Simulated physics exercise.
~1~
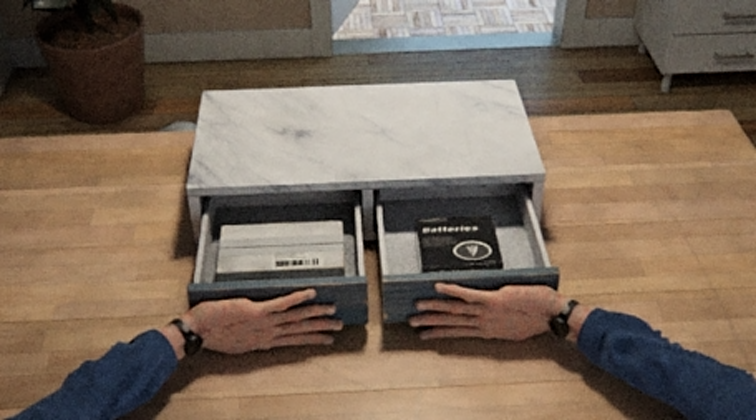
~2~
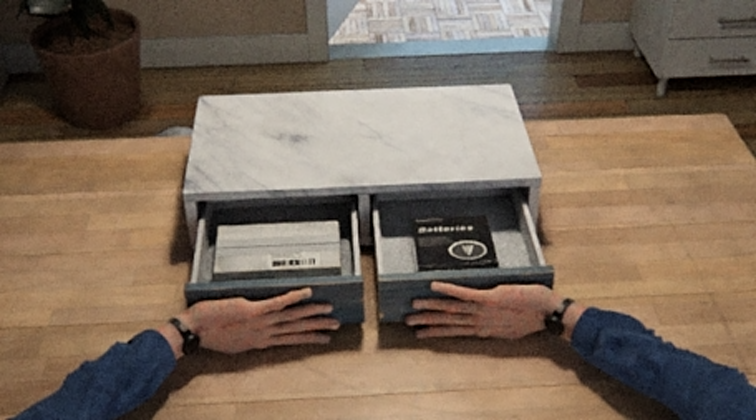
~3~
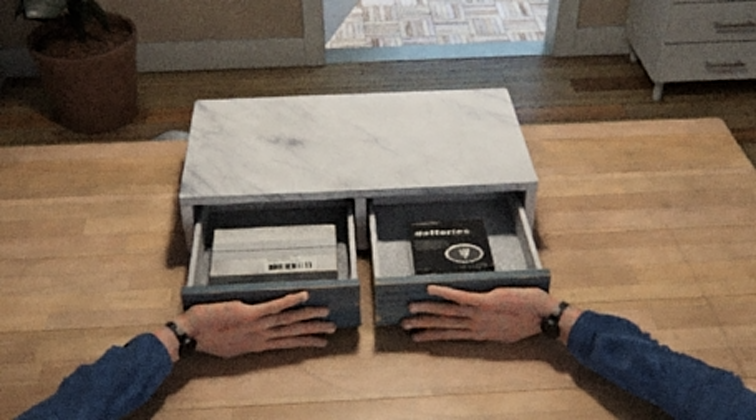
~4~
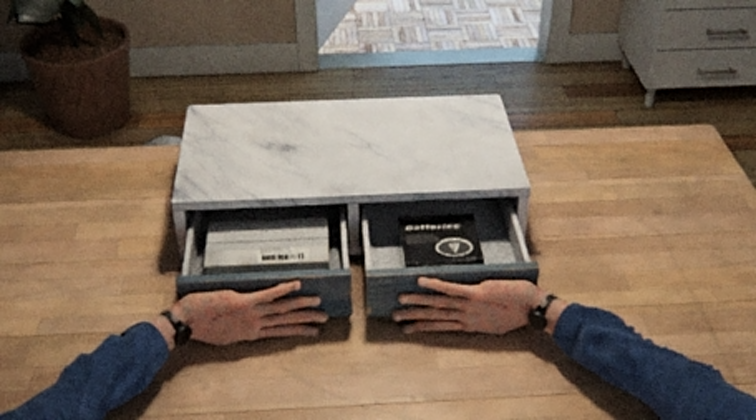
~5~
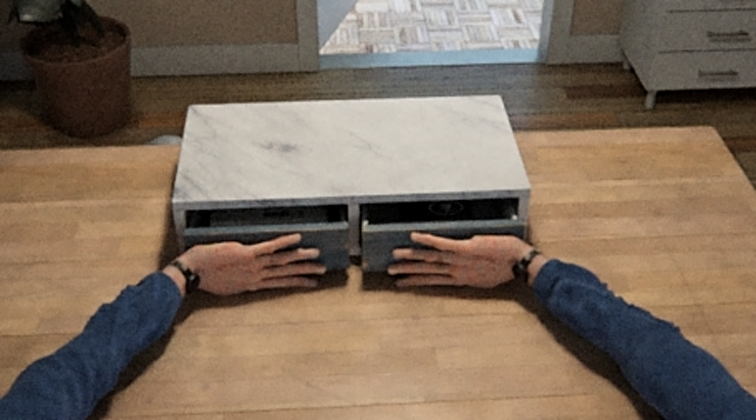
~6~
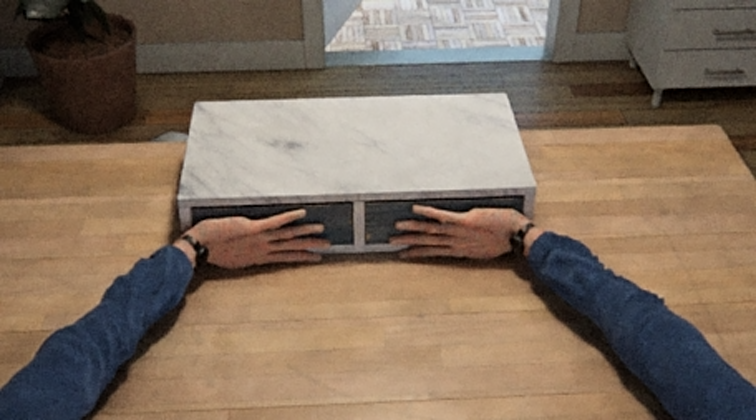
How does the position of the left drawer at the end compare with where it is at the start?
At the start the left drawer is pulled out toward the viewer with the white box showing inside. By the end it has been pushed back into the chest and sits fully shut.
